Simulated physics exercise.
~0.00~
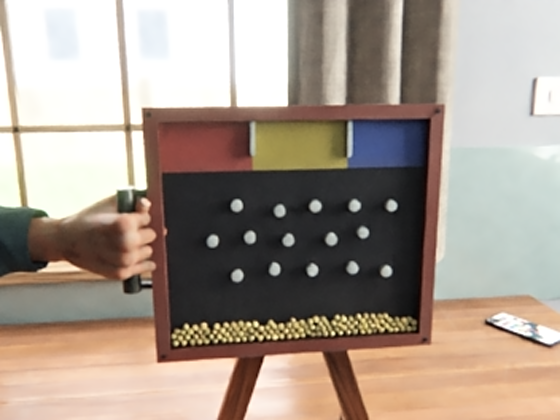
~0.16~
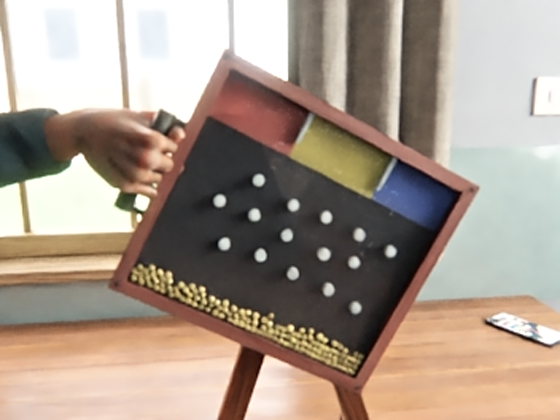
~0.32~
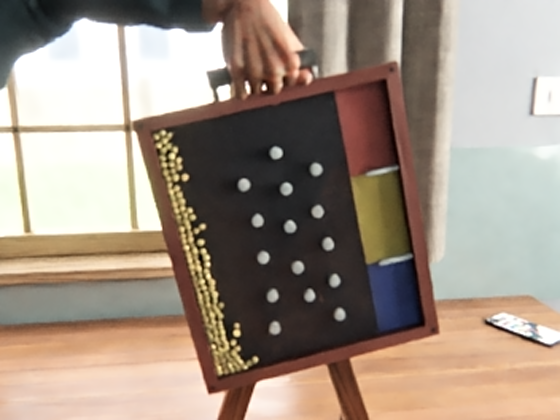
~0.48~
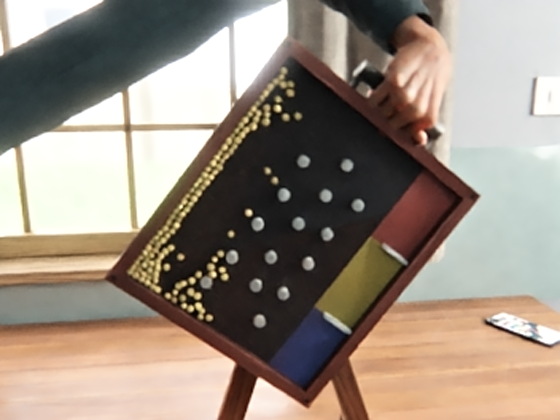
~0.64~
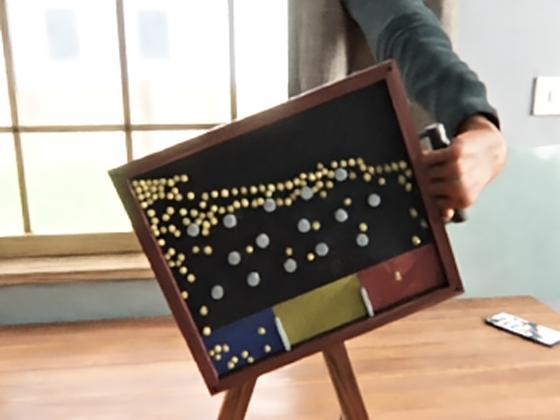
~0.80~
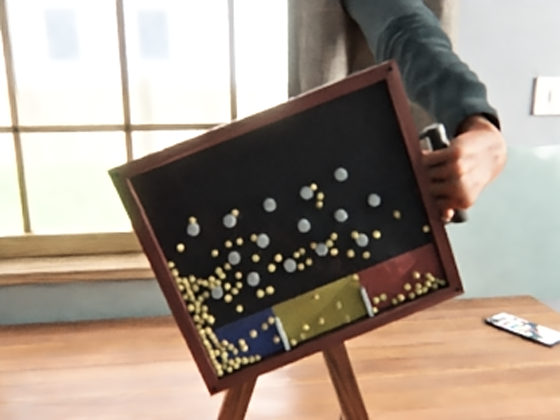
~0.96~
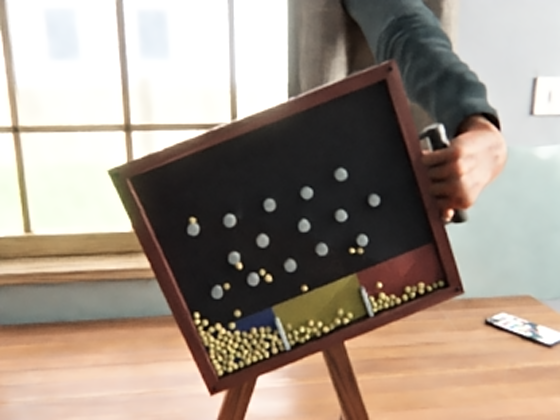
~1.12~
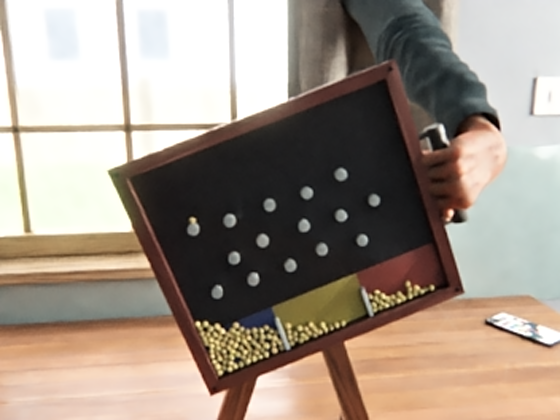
On a wooden table by a window, a hand turned a framed case of small yellowish beans clockwise until it was tilted nearly upside down, and the beans tumbled past the pegs, mostly filling the blue pocket, with fewer in red and yellow.
